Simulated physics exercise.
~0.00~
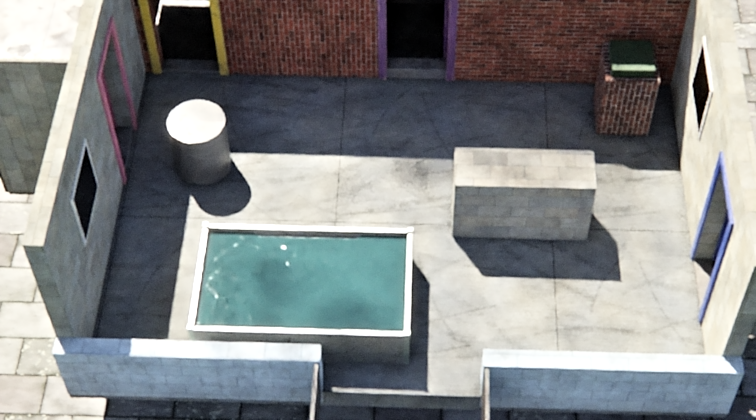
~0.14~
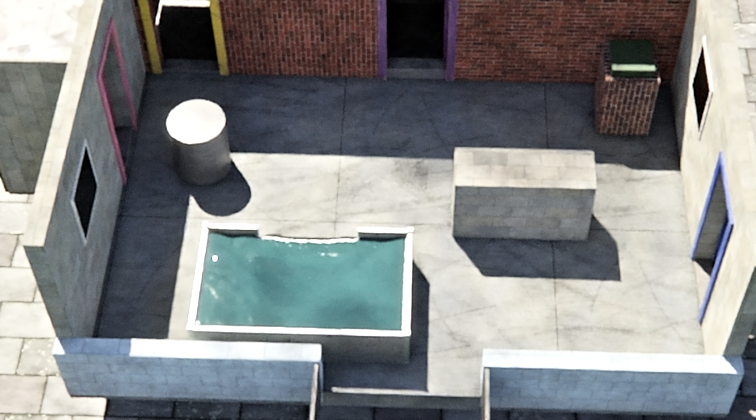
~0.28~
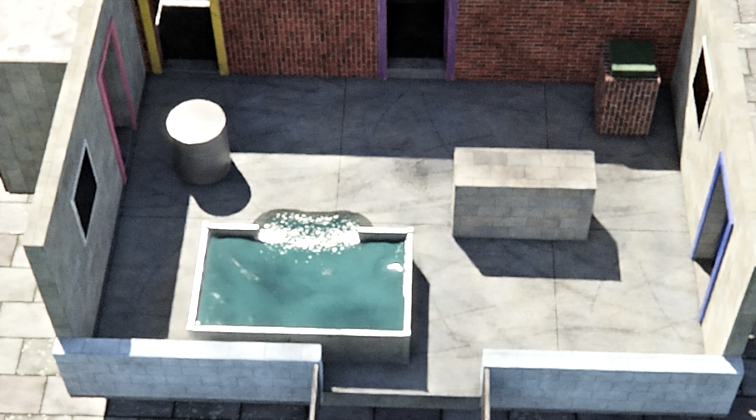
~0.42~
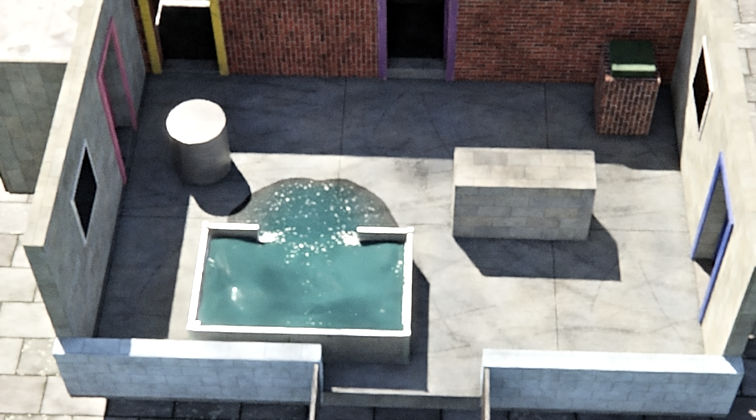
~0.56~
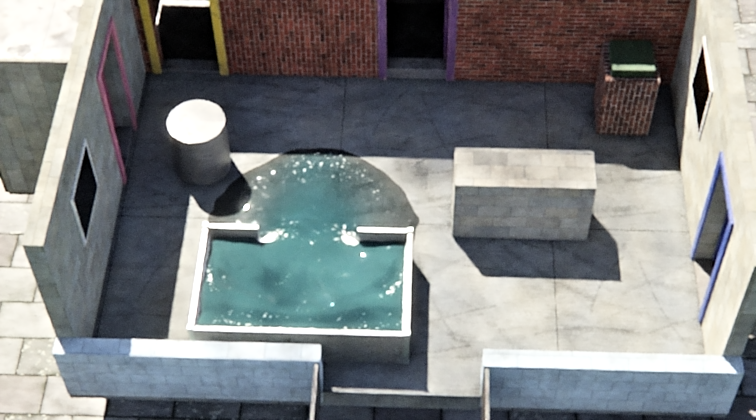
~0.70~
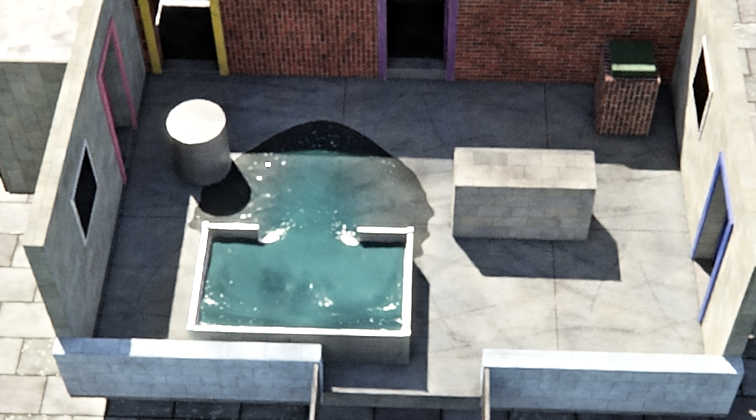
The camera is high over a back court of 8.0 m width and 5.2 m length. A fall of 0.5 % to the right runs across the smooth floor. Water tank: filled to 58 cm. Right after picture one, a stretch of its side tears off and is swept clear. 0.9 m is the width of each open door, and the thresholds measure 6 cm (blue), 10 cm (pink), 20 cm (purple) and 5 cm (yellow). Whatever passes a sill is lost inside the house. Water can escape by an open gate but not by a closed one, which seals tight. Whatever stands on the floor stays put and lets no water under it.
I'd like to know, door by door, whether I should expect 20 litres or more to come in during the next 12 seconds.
In the end the blue door is going to hold within the limit, the pink door is going to hold within the limit, the purple door is going to hold within the limit, the yellow door is going to break the limit.
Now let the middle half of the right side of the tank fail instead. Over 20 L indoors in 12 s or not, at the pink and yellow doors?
Pink: Within limit; yellow: Within limit.
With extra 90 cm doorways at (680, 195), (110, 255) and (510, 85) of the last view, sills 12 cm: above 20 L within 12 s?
The first one doesn't reach it, the second one doesn't reach it, and the third one doesn't reach it.
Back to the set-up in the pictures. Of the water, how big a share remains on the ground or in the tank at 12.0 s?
Share still there: About 92 %.
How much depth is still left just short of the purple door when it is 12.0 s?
It's about 5.5 cm.
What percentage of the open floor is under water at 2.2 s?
Around 40 per cent.
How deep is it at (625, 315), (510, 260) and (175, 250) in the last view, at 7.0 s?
4, 0 and 3 cm.
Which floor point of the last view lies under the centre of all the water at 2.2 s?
Roughly (316, 218) in the last picture.
After 1.4 s water covers 25 % of the floor and is deepest (32 cm) near (309, 249); blue door not reached, pink door not reached, purple door 8 cm at the sill, 0 L in, yellow door not reached.
After 2.2 s water covers 40 % of the floor and is deepest (29 cm) near (264, 84); blue door not reached, pink door not reached, purple door 22 cm at the sill, 2 L in, yellow door 13 cm at the sill, 5 L in.
After 3.5 s water covers 50 % of the floor and is deepest (24 cm) near (670, 86); blue door not reached, pink door 6 cm at the sill, 0 L in, purple door 15 cm at the sill, 5 L in, yellow door 14 cm at the sill, 34 L in.
After 7.0 s water covers 80 % of the floor and is deepest (14 cm) near (709, 387); blue door 7 cm at the sill, 0 L in, pink door 7 cm at the sill, 0 L in, purple door 8 cm at the sill, 5 L in, yellow door 10 cm at the sill, 114 L in.
After 12.0 s water covers 95 % of the floor and is deepest (9 cm) near (680, 386); blue door 6 cm at the sill, 2 L in, pink door 4 cm at the sill, 0 L in, purple door 5 cm at the sill, 5 L in, yellow door 5 cm at the sill, 139 L in.
